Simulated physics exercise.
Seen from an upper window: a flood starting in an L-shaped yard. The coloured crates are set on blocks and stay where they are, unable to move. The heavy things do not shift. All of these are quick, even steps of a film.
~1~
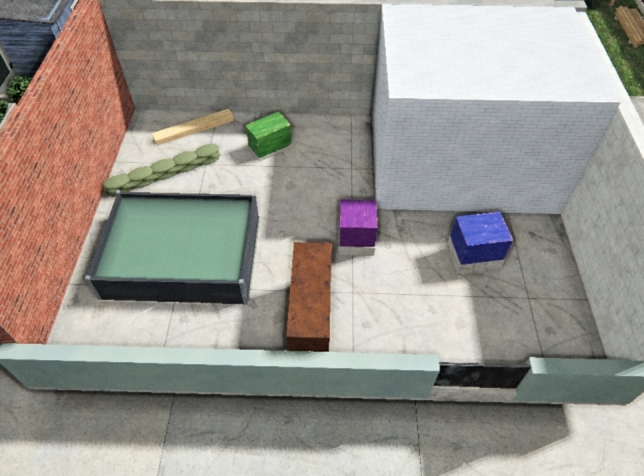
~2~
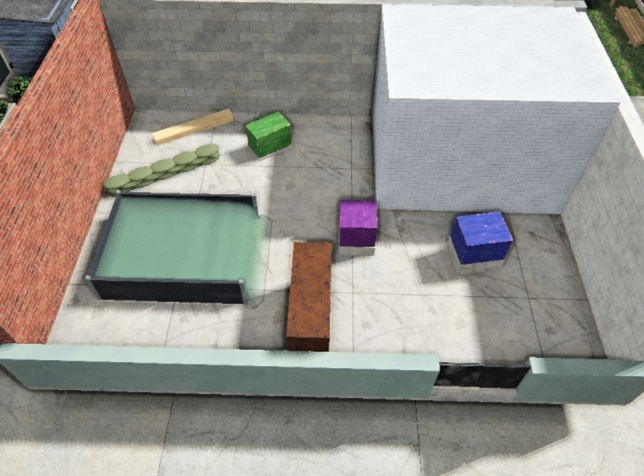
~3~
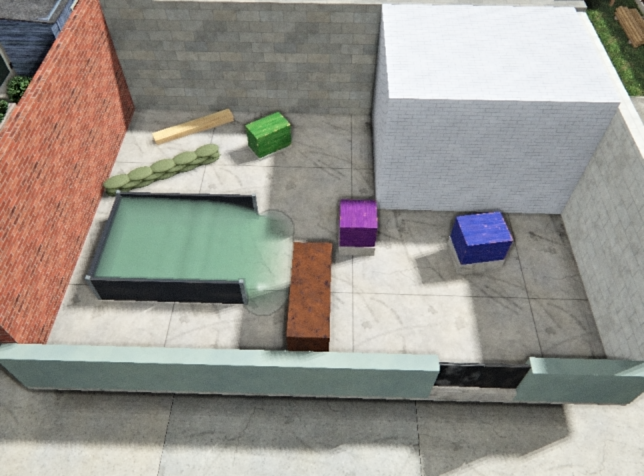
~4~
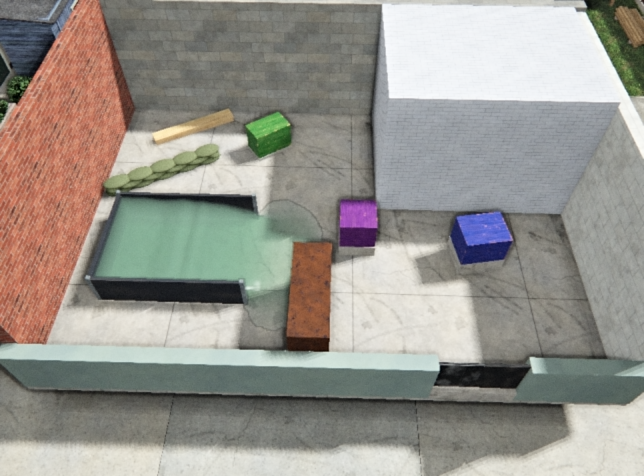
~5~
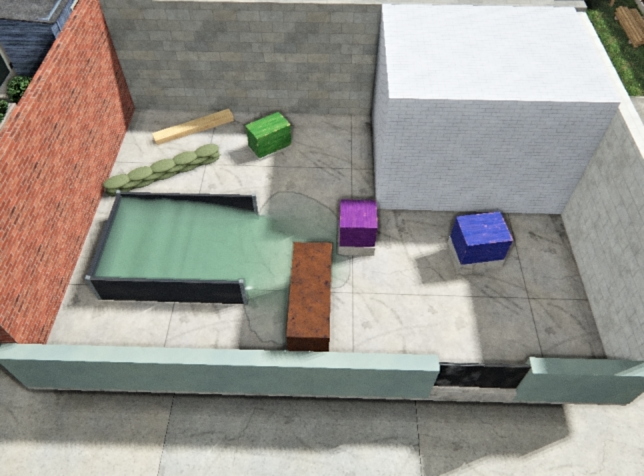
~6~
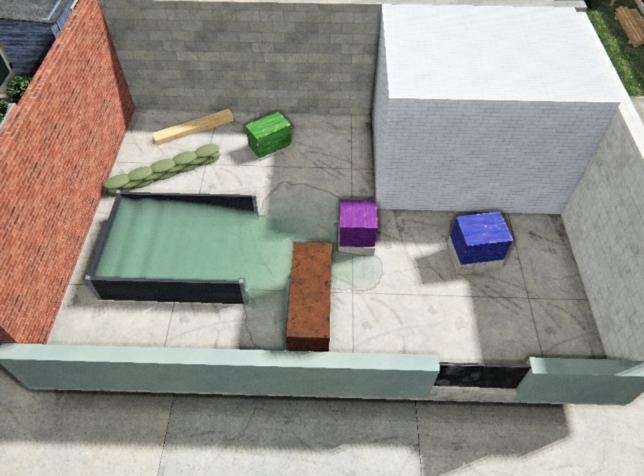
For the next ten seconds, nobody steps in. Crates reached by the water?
In order: The green crate picks up moisture; the purple crate picks up moisture; the blue crate remains moisture-free.
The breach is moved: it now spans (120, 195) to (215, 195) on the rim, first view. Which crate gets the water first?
That would be the green-painted one, reached first.
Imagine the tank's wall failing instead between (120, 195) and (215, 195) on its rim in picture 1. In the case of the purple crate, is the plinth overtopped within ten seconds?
Note: Purple crate is never reached.
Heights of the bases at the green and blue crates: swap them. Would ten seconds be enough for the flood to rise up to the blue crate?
With the swap, the blue crate is flooded.
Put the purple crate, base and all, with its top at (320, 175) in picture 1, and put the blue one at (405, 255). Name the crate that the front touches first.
I say the purple crate.
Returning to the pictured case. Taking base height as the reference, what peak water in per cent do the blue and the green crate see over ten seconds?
Close to 60 per cent, and close to 210 per cent, in that order.
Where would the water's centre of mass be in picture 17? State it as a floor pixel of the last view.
I'd say around (273, 259).
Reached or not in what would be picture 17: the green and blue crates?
At the green crate: Dry; at the blue crate: Wet.
A moment on, water covers 20 % of the floor; the green crate not reached, the purple crate water round its plinth, the blue crate water round its plinth.
Next, water covers 45 % of the floor; the green crate not reached, the purple crate water round its plinth, the blue crate water round its plinth.
Then, water covers 65 % of the floor; the green crate water round its plinth, the purple crate water round its plinth, the blue crate water round its plinth.
Later, water covers 85 % of the floor; the green crate water round its plinth, the purple crate water round its plinth, the blue crate water round its plinth.
In the end, water covers 95 % of the floor; the green crate was topped, the purple crate was topped, the blue crate stayed above the water.
